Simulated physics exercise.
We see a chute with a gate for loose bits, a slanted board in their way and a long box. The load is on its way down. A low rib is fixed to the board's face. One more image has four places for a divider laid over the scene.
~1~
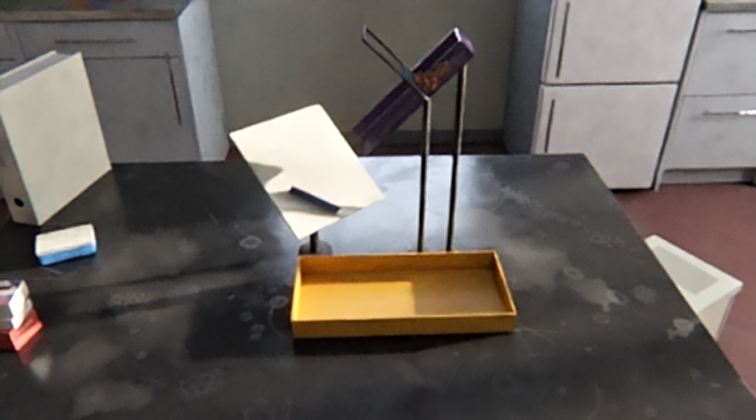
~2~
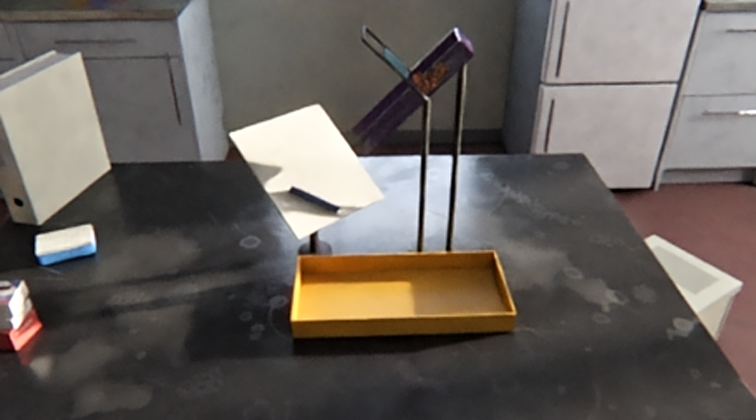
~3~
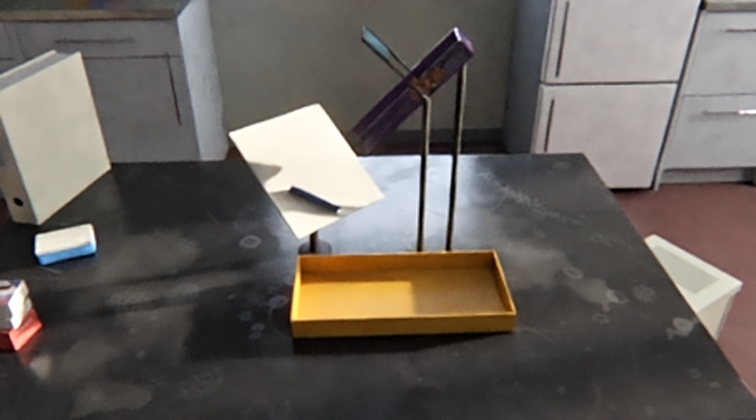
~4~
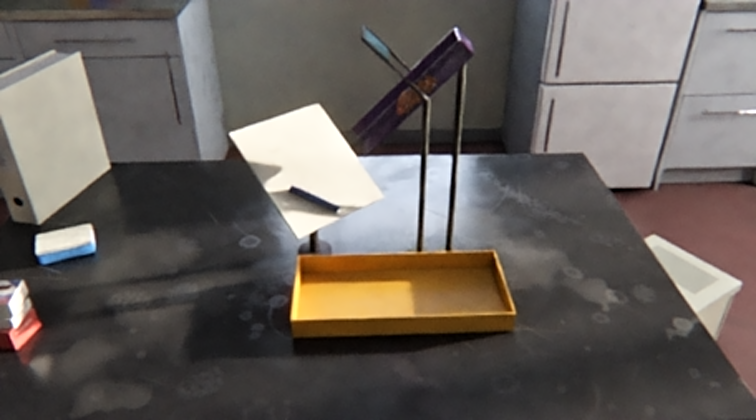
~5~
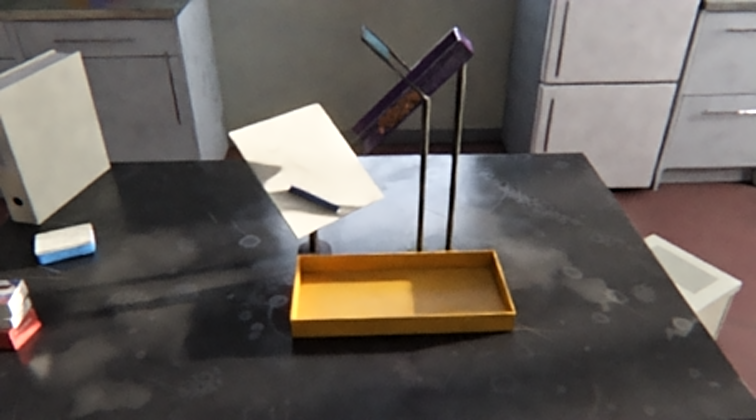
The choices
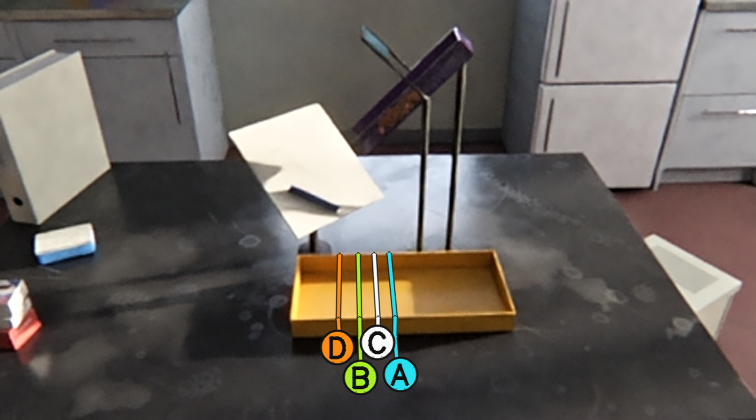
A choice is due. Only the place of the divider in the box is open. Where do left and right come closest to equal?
C beats the others.
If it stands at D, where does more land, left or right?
Right.
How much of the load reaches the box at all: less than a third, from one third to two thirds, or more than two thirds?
More than two thirds.
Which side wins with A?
The left side.
On the marked copy, line A crosses the front rim at (395, 316); line B crosses the front rim at (359, 317); line C crosses the front rim at (377, 317); line D crosses the front rim at (338, 318).
Choosing A, of what is caught, nearly all on the left of the divider, a stray few on the right.
Choosing B, of what is caught, a small part on the left of the divider, nearly all on the right.
Choosing C, of what is caught, most on the left of the divider, about a quarter on the right.
Choosing D, of what is caught, none on the left of the divider, all on the right.
